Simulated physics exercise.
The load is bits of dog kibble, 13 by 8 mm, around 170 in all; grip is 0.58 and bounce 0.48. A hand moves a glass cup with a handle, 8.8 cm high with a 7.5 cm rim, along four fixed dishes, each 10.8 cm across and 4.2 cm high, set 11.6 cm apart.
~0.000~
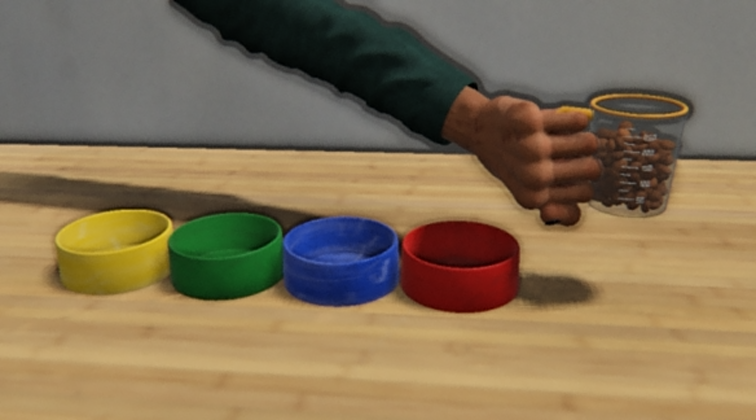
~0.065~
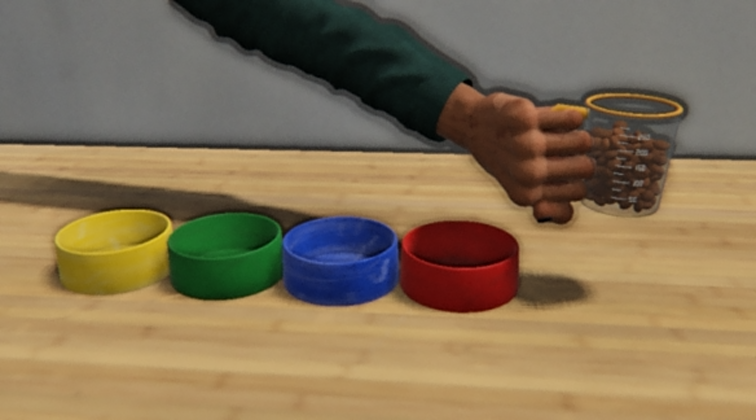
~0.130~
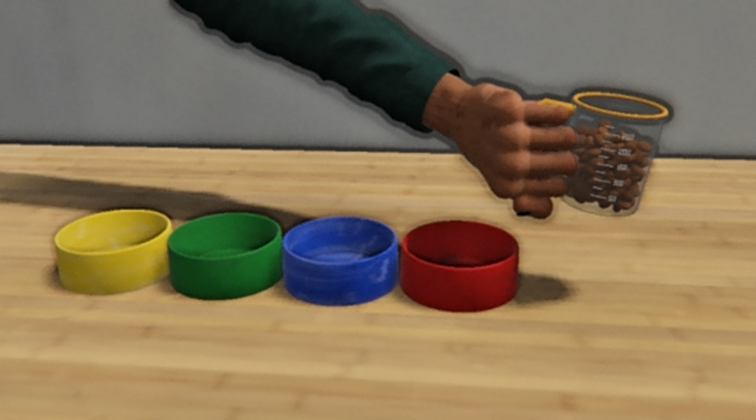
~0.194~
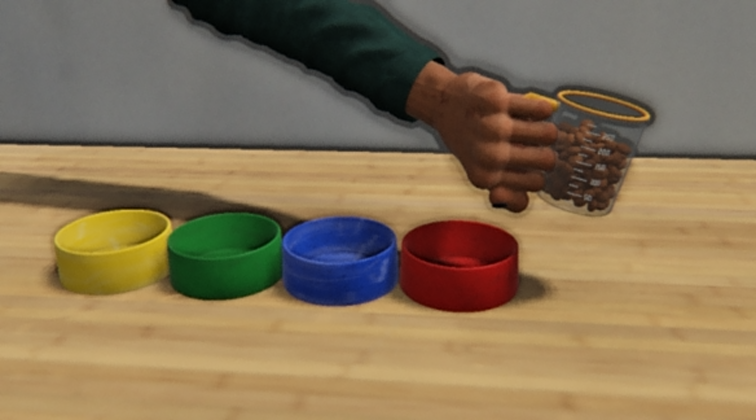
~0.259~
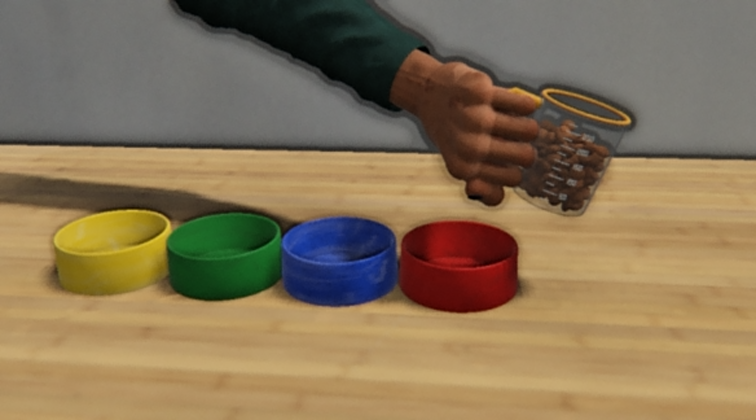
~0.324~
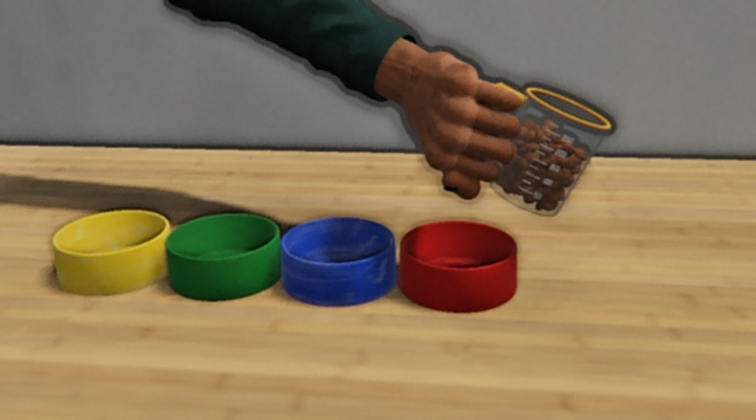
A hand in a dark green sleeve grips a clear glass cup with an orange-yellow rim, partly filled with small brown pieces, above the right side of a light wooden table. Four round dishes, yellow, green, blue and red from left to right, sit in a row before a grey wall, seen from slightly above. The hand carries the cup a short way left, tilting it gradually rightward, while the view stays still.
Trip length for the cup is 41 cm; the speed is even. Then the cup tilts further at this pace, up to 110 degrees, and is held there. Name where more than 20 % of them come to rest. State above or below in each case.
Red dish: Keeps a fifth or less; blue dish: Keeps a fifth or less; green dish: Keeps more than a fifth; yellow dish: Keeps a fifth or less; counter: Keeps a fifth or less.
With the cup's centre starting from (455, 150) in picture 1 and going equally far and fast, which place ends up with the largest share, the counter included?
Top spot: Yellow.
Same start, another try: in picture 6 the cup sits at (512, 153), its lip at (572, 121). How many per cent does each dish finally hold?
It'd finish with red at 0, blue at 0, green at 100 and yellow at 0.
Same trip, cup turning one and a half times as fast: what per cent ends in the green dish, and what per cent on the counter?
Green: 40, counter: 0.
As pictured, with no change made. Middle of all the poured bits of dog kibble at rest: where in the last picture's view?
My guess is close to (238, 261).
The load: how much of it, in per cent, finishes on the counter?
Some 0 in a hundred.
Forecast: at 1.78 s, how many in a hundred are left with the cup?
Approx. 55 % - an estimate.
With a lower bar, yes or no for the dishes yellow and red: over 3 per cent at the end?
So yellow is a miss and red is a miss.
After 0.91 s, tilt 70 degrees; cup holds 100 %.
Then, at 1.31 s, tilt 102 degrees; cup holds 95 %, blue 5 %.
After 1.78 s, tilt 110 degrees; cup holds 55 %, blue 10 %, green 35 %.
At rest (3.8 s), red 0 %, blue 10 %, green 85 %, yellow 0 %, counter 0 %.
